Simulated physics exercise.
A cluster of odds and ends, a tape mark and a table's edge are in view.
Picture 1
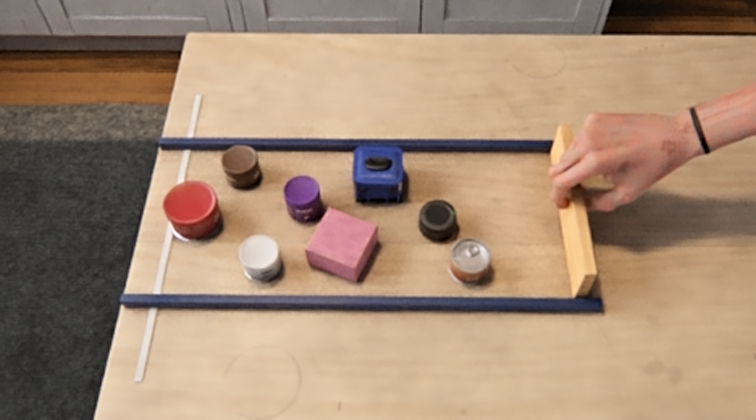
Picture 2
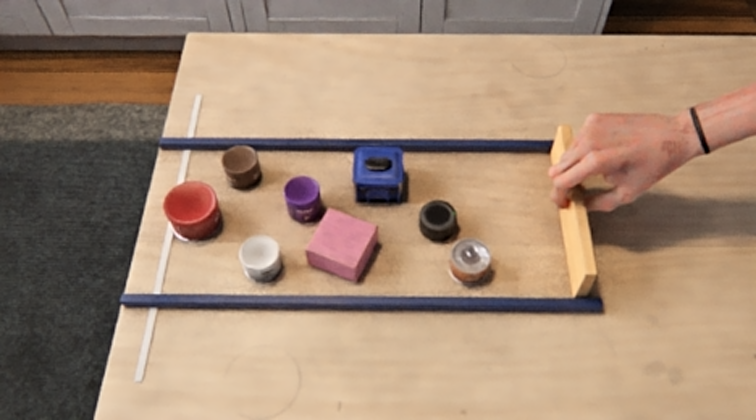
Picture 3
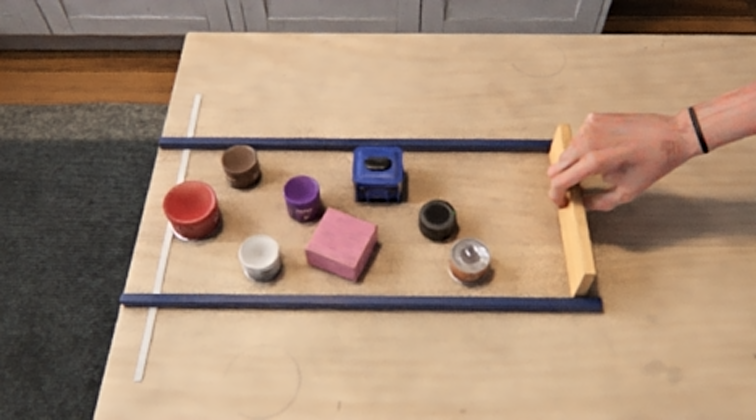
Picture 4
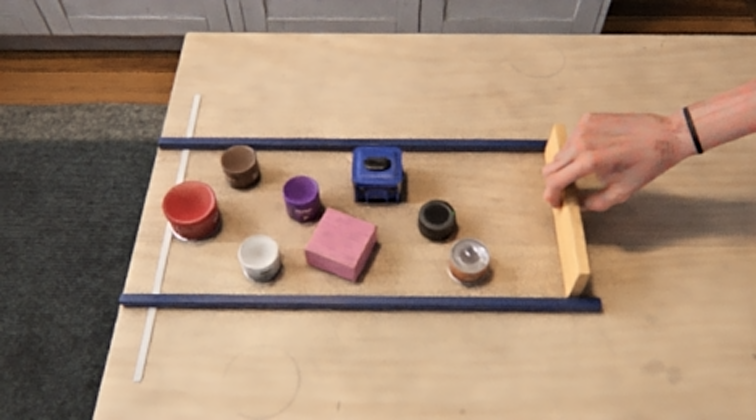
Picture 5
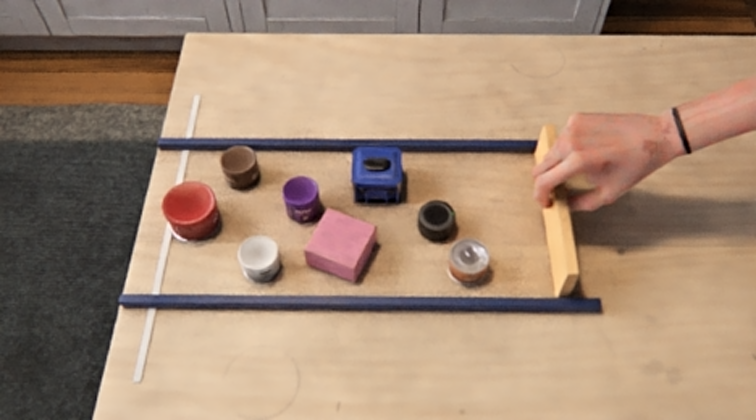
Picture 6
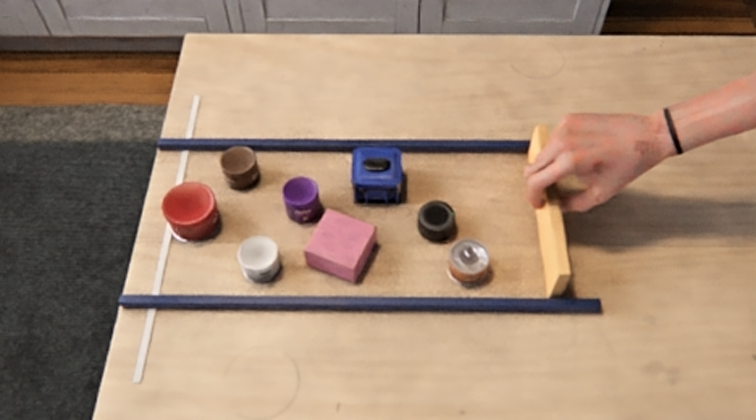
A hand grips a wooden board at the right end of two blue rails and at first barely moves it. The board then slides a short way left between the rails, toward a loose group of small pots, a blue case and a pink block, which stay still near the white tape.
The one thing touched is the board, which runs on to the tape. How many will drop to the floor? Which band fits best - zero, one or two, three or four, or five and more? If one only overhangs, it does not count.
Missing from the table at the end: Five or more.
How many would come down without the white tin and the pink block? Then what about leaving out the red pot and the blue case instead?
Result: 3 in the first case, with 3 in the second.
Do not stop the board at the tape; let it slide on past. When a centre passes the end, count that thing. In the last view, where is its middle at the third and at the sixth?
For the first, roughly (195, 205); for the next, roughly (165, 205).
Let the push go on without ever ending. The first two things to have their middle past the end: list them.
Order, earliest first: Red pot, brown tub.
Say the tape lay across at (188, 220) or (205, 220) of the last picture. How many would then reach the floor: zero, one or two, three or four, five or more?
Going through them one at a time, I'd put it at either three or four and then either one or two.
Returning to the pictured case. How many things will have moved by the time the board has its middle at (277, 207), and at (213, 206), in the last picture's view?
8 by the first point, 8 by the second.
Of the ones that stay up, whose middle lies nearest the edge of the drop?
Nearest at the end: The blue case.
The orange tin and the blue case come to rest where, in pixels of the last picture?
The orange tin ends up near (136, 276), and the blue case near (155, 162).
Early on, none off yet; red pot at rest near (192, 212); brown tub at rest near (240, 168); white tin at rest near (260, 260).
A while later, none off yet; red pot moving near (182, 214); brown tub travelled a little near (224, 167); white tin travelled about its own width near (211, 276).
Finally, the number that fall off is five or more; lost, pink block, purple tub, white tin, brown tub and red pot.
